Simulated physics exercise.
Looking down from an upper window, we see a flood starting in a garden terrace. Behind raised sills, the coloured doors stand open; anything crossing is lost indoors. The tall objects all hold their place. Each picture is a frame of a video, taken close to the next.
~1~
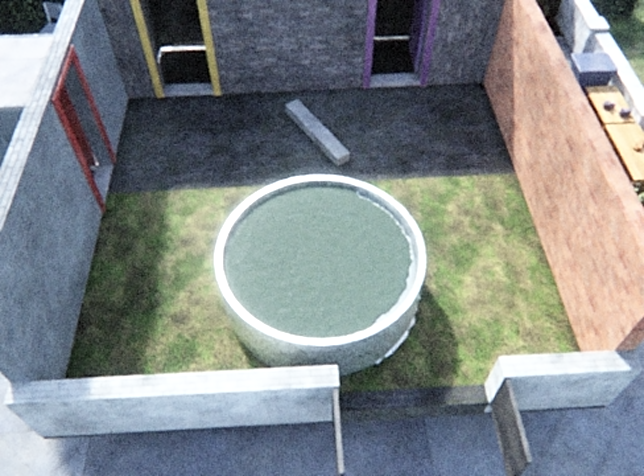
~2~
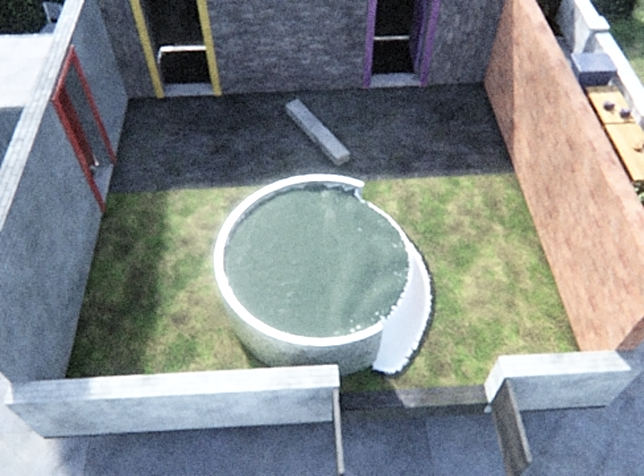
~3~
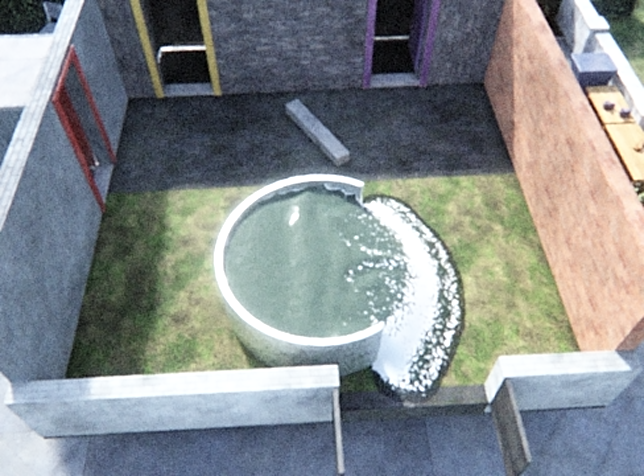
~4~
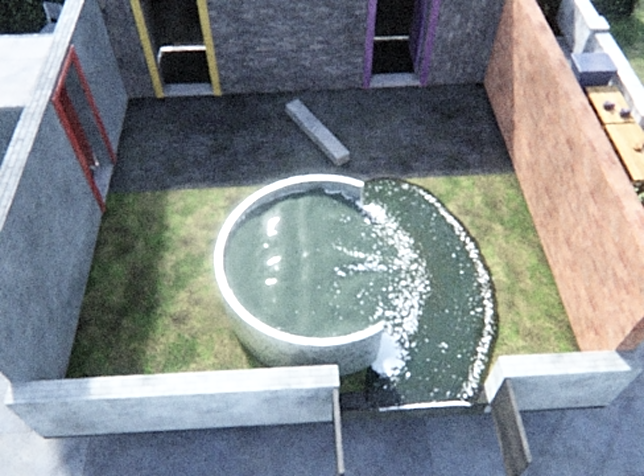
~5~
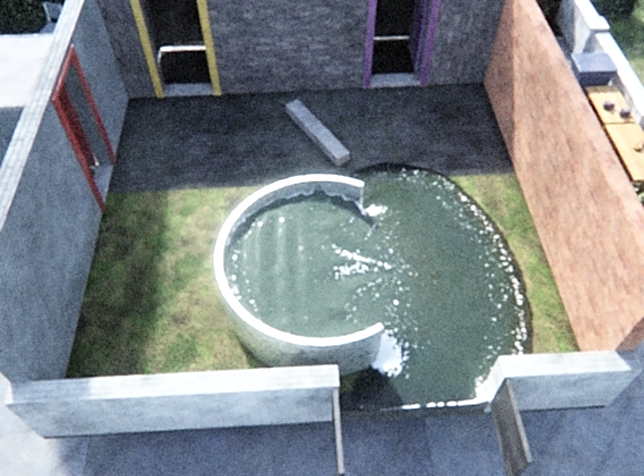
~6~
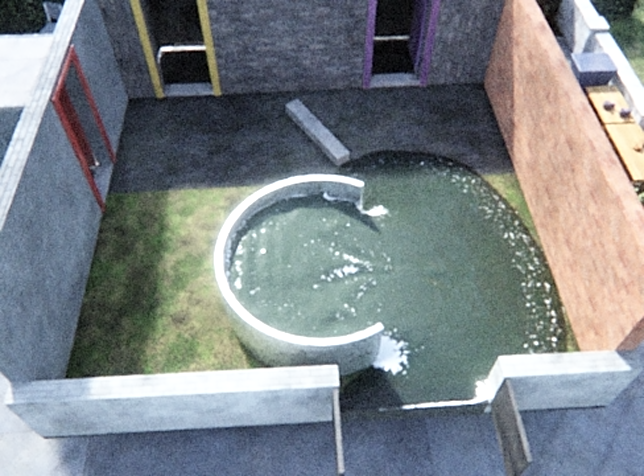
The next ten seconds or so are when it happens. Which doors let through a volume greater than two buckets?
Outcome: Red door: Overshoots; purple door: Overshoots; yellow door: Does not overshoot.
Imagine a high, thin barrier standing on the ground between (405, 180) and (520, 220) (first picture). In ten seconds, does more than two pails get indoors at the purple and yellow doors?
My reading: Purple door falls short; yellow door falls short.
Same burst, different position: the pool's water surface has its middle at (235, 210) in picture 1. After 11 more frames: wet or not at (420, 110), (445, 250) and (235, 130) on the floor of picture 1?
Spot by spot, in the order asked: Swamped, swamped, swamped.
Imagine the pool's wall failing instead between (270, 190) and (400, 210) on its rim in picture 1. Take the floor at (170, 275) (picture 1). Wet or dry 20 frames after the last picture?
There: Clear.
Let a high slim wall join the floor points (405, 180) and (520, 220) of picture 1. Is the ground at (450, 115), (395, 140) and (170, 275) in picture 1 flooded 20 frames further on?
Submerged, submerged, untouched.
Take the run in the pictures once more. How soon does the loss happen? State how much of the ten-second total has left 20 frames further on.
About 40 %.
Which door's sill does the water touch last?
Looking at the pictures, the answer is the red door.
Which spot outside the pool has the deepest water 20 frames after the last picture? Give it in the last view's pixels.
Roughly (473, 95).
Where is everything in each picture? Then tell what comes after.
The round tank at (321, 255) is whole and still, in the first picture.
The front is at a hidden place, out from the gap at (413, 271), in the second picture.
The front is at a hidden place, out from the gap at (412, 274), in the third picture.
The front is at (383, 181), out from the gap at (412, 277), in the fourth picture.
Water pours out at (412, 278) and has run to (380, 167), in the fifth picture.
The front is at (412, 155), out from the gap at (412, 278), in the sixth picture.
A moment on, water covers 40 % of the floor; the red door not reached, the purple door not reached, the yellow door not reached.
Next, water covers 40 % of the floor; the red door not reached, the purple door wet at the sill, nothing in, the yellow door not reached.
Then, water covers 45 % of the floor; the red door not reached, the purple door under two buckets in, the yellow door not reached.
Later, water covers 75 % of the floor; the red door wet at the sill, nothing in, the purple door far over two buckets in, the yellow door wet at the sill, nothing in.
In the end, water covers 95 % of the floor; the red door over two buckets in, the purple door far over two buckets in, the yellow door wet at the sill, nothing in.
